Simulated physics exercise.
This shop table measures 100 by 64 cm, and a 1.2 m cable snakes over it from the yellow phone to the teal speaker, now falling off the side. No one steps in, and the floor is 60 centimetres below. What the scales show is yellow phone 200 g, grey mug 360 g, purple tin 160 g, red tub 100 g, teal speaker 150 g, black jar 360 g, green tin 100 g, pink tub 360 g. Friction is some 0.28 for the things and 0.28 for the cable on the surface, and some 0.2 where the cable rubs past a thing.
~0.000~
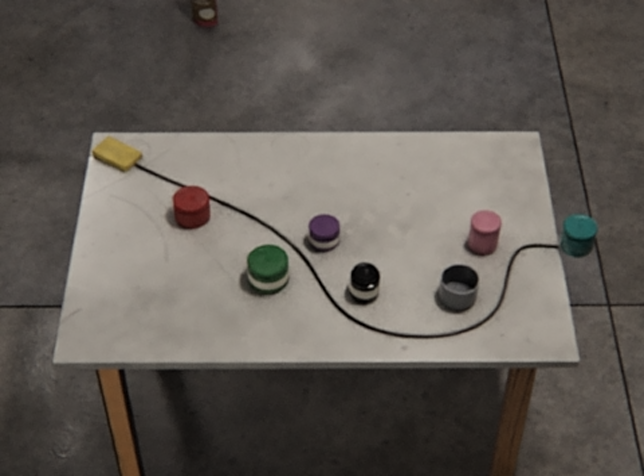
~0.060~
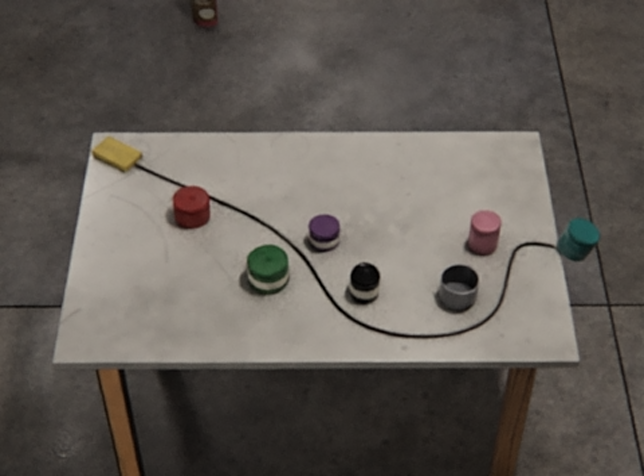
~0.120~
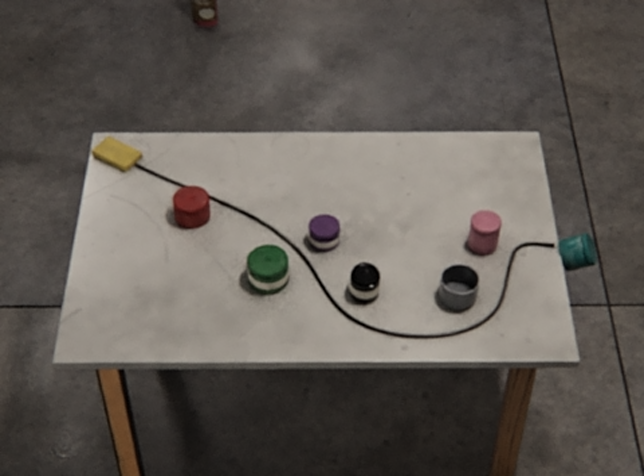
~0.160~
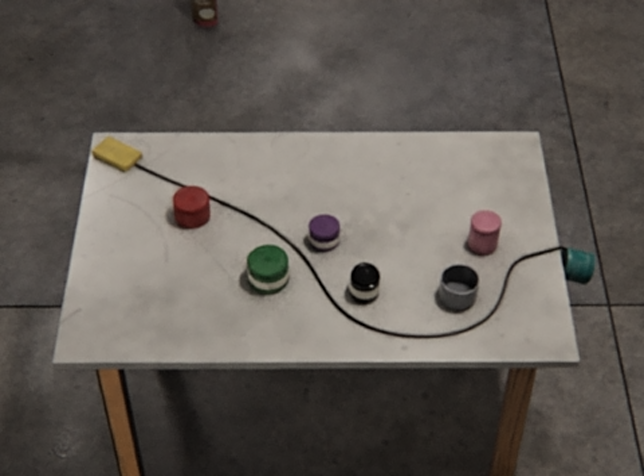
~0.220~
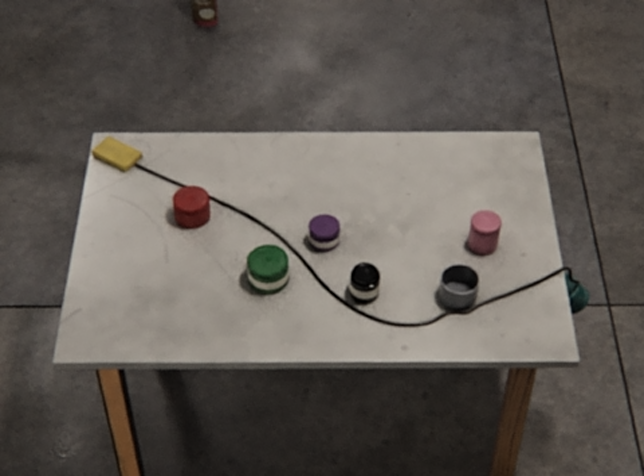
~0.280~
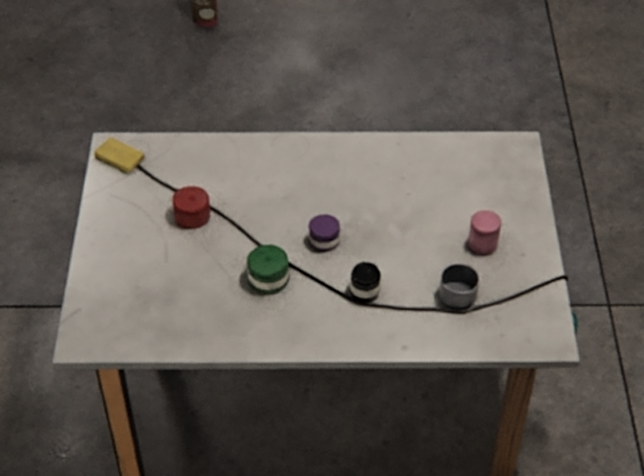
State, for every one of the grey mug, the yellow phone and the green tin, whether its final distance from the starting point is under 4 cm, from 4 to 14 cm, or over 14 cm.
Result: The grey mug will scarcely budge; the yellow phone will go a great distance; the green tin will scarcely budge.
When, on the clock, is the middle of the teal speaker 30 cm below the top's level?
That is: 0.46 s.
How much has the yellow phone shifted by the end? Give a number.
Yellow phone: 35 cm.
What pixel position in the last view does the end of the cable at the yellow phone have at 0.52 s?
Roughly at pixel (174, 186).
At 0.5 s, the cable's tail end at (174, 186); yellow phone 11 cm off its start, grey mug 1 cm off its start, teal speaker over the edge.
At 0.7 s, the cable's tail end at (206, 202); yellow phone 20 cm off its start, grey mug 1 cm off its start, teal speaker over the edge.
At 1.0 s, the cable's tail end at (229, 215); yellow phone 26 cm off its start at (211, 199), grey mug 1 cm off its start at (460, 275), teal speaker over the edge.
At 1.2 s, the cable's tail end at (253, 230); yellow phone 33 cm off its start, grey mug 1 cm off its start, teal speaker over the edge.
At 2.4 s, the cable's tail end at (256, 231); yellow phone 33 cm off its start at (237, 215), grey mug 1 cm off its start at (460, 275), green tin 0 cm off its start at (268, 259), teal speaker over the edge.
